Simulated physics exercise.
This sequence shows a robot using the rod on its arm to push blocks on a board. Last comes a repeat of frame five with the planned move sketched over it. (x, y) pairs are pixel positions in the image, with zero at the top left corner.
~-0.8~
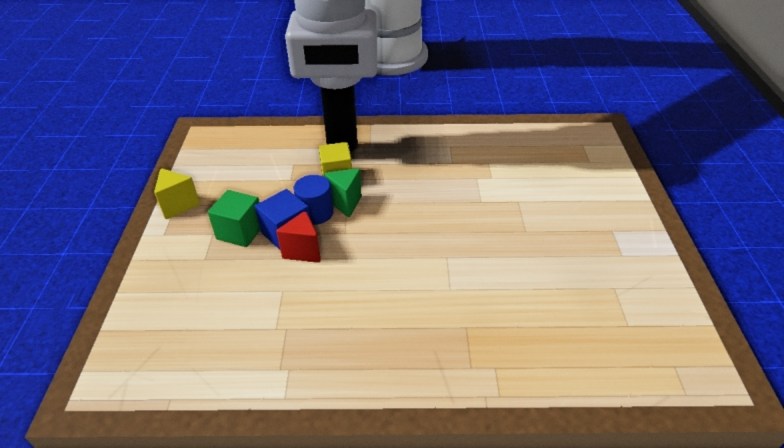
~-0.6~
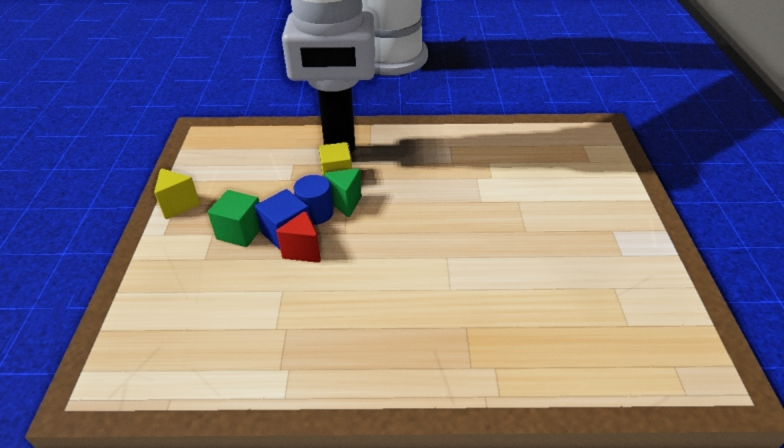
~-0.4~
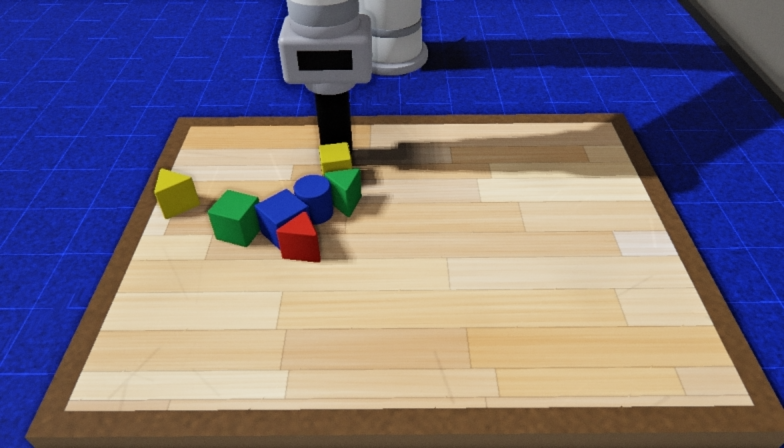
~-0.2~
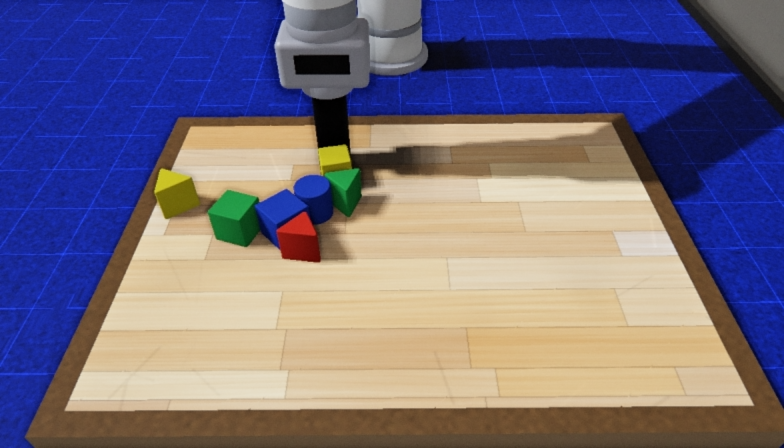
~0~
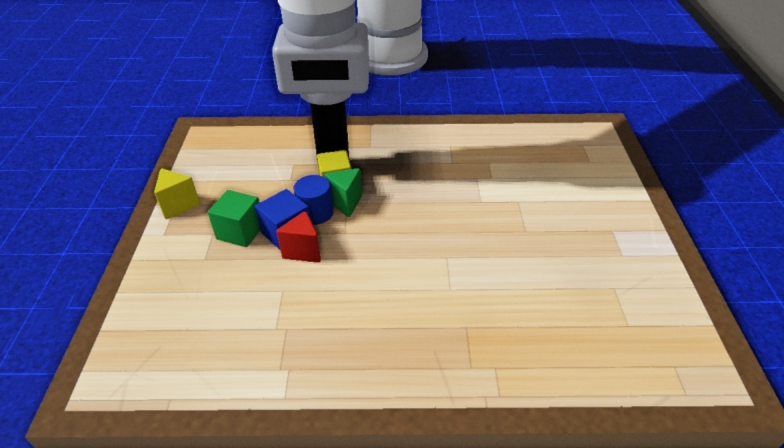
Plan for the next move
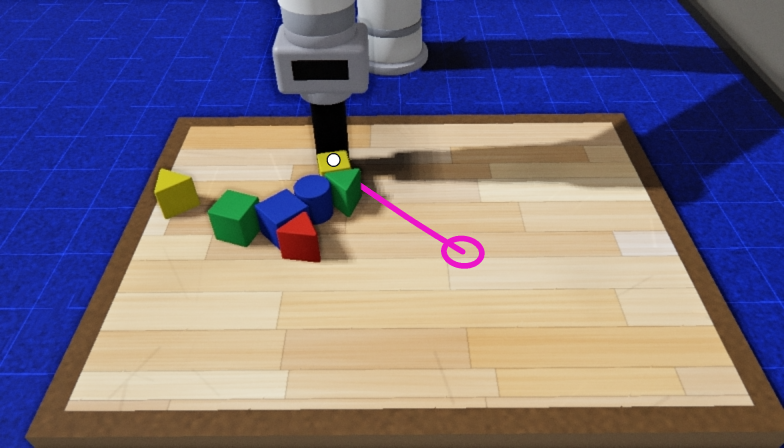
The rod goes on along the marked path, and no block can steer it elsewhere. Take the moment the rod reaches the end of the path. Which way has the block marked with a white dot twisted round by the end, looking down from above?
The block marked with a white dot rotates clockwise.
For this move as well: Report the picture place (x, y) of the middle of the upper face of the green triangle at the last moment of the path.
The point I'd pick in the picture is (340, 206).
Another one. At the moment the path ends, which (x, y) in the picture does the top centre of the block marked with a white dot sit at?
I expect it at (354, 188).
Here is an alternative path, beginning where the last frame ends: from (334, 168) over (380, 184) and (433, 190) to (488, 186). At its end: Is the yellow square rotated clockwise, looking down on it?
I'd say yes.
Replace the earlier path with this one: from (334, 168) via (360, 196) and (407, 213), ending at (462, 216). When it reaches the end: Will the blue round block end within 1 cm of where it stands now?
No - that is not the case.
The line goes in a line from (334, 168) to (463, 252); the dot is on the yellow square.
On the path given first. One third of the way, rod (372, 187); blue round block (313, 190); yellow square (353, 185), turned 45° clockwise; green triangle (344, 203), turned 40° clockwise.
Two thirds of the way, rod (415, 215); blue round block (313, 190); yellow square (354, 188), turned 55° clockwise; green triangle (340, 206), turned 50° clockwise.
At the end, rod (464, 245); blue round block (313, 190); yellow square (354, 188), turned 55° clockwise; green triangle (340, 206), turned 50° clockwise.
